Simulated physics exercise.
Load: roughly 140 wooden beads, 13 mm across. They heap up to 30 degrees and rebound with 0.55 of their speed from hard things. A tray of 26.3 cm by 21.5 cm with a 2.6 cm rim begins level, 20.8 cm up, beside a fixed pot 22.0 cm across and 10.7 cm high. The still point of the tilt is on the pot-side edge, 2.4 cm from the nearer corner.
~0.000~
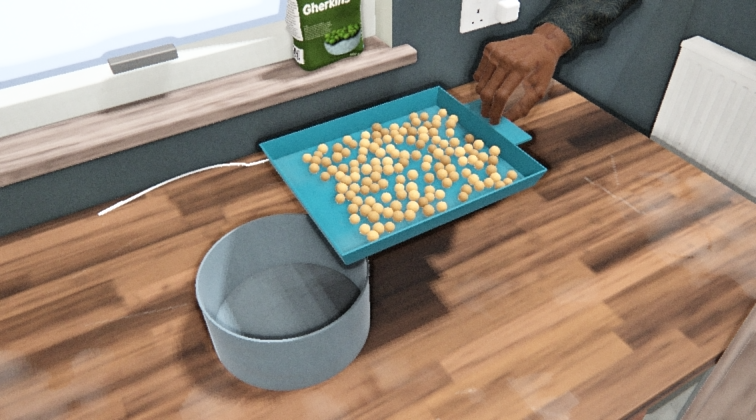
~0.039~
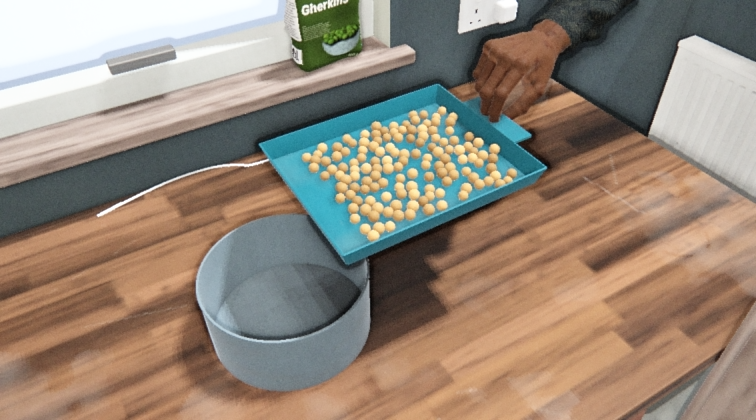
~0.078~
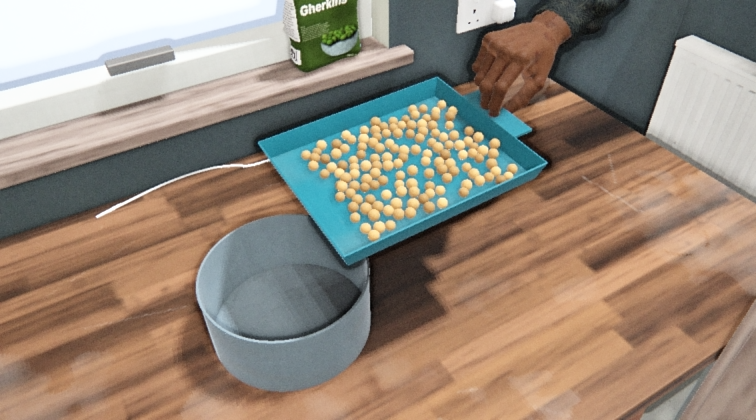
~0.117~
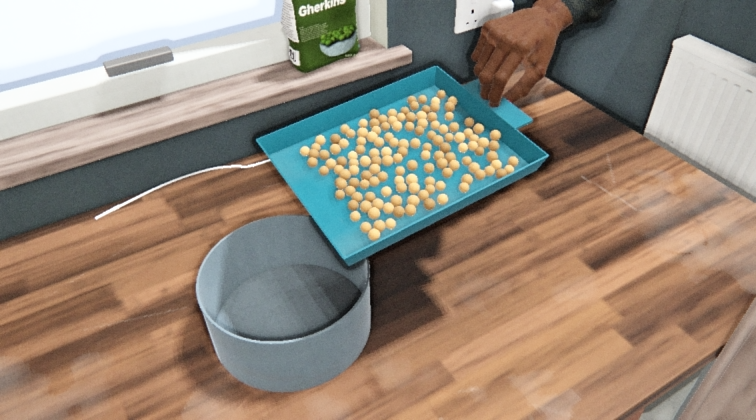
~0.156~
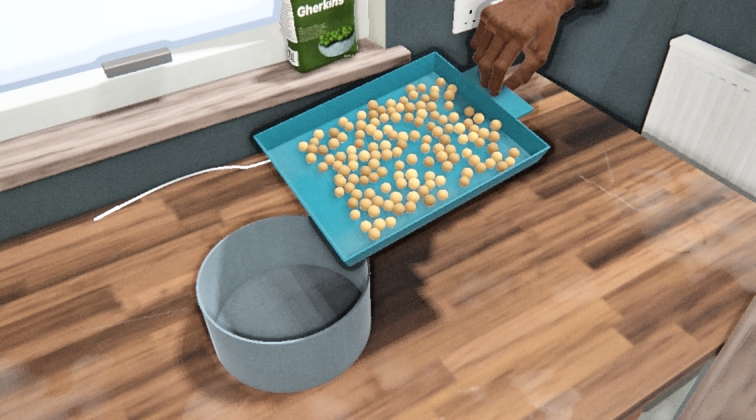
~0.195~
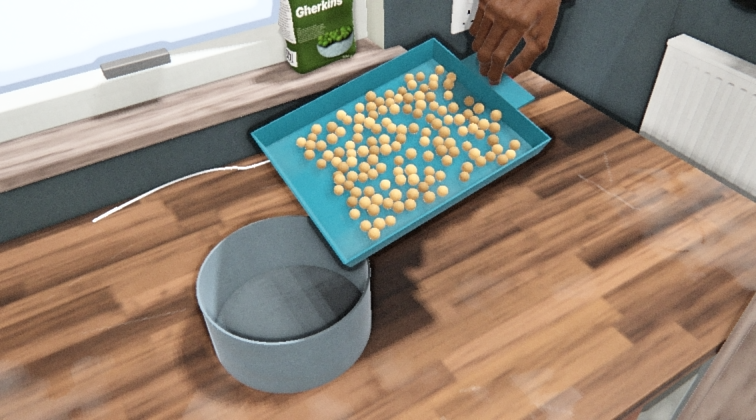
At the start, a hand holds the handle of a level teal tray scattered with small round tan beads, its near corner above a grey pot on a wooden worktop. The hand then raises the handle side, gradually tilting the tray down toward the pot, while the beads stay spread across it.
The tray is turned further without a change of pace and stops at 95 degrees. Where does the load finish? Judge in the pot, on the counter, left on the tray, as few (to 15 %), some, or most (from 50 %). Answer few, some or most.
Pot: Few, counter: Most, tray: Few.
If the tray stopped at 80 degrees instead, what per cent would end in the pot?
It would be near 5 per cent.
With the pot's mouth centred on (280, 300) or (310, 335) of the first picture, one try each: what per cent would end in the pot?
About 55 and 100 per cent.
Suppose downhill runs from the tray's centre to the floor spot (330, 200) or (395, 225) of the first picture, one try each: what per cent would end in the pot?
Some 85 and 0 per cent.
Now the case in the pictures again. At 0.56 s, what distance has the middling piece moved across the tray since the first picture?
Some 8 cm.
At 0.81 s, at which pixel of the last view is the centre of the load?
Around (331, 261).
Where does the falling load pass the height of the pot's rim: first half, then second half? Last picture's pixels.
At about (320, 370), then at (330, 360).
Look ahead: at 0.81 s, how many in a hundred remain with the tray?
Some 70 per cent of the load.
Then, at 0.56 s, tilt 53 degrees; the tray holds 100 %, the pot 0 %.
Then, at 0.81 s, tilt 80 degrees; the tray holds 70 %, the pot 0 %.
After 1.16 s, tilt 95 degrees; the tray holds 0 %, the pot 0 %.
At rest (2.1 s), pot 0 %, counter 100 %, tray 0 %.
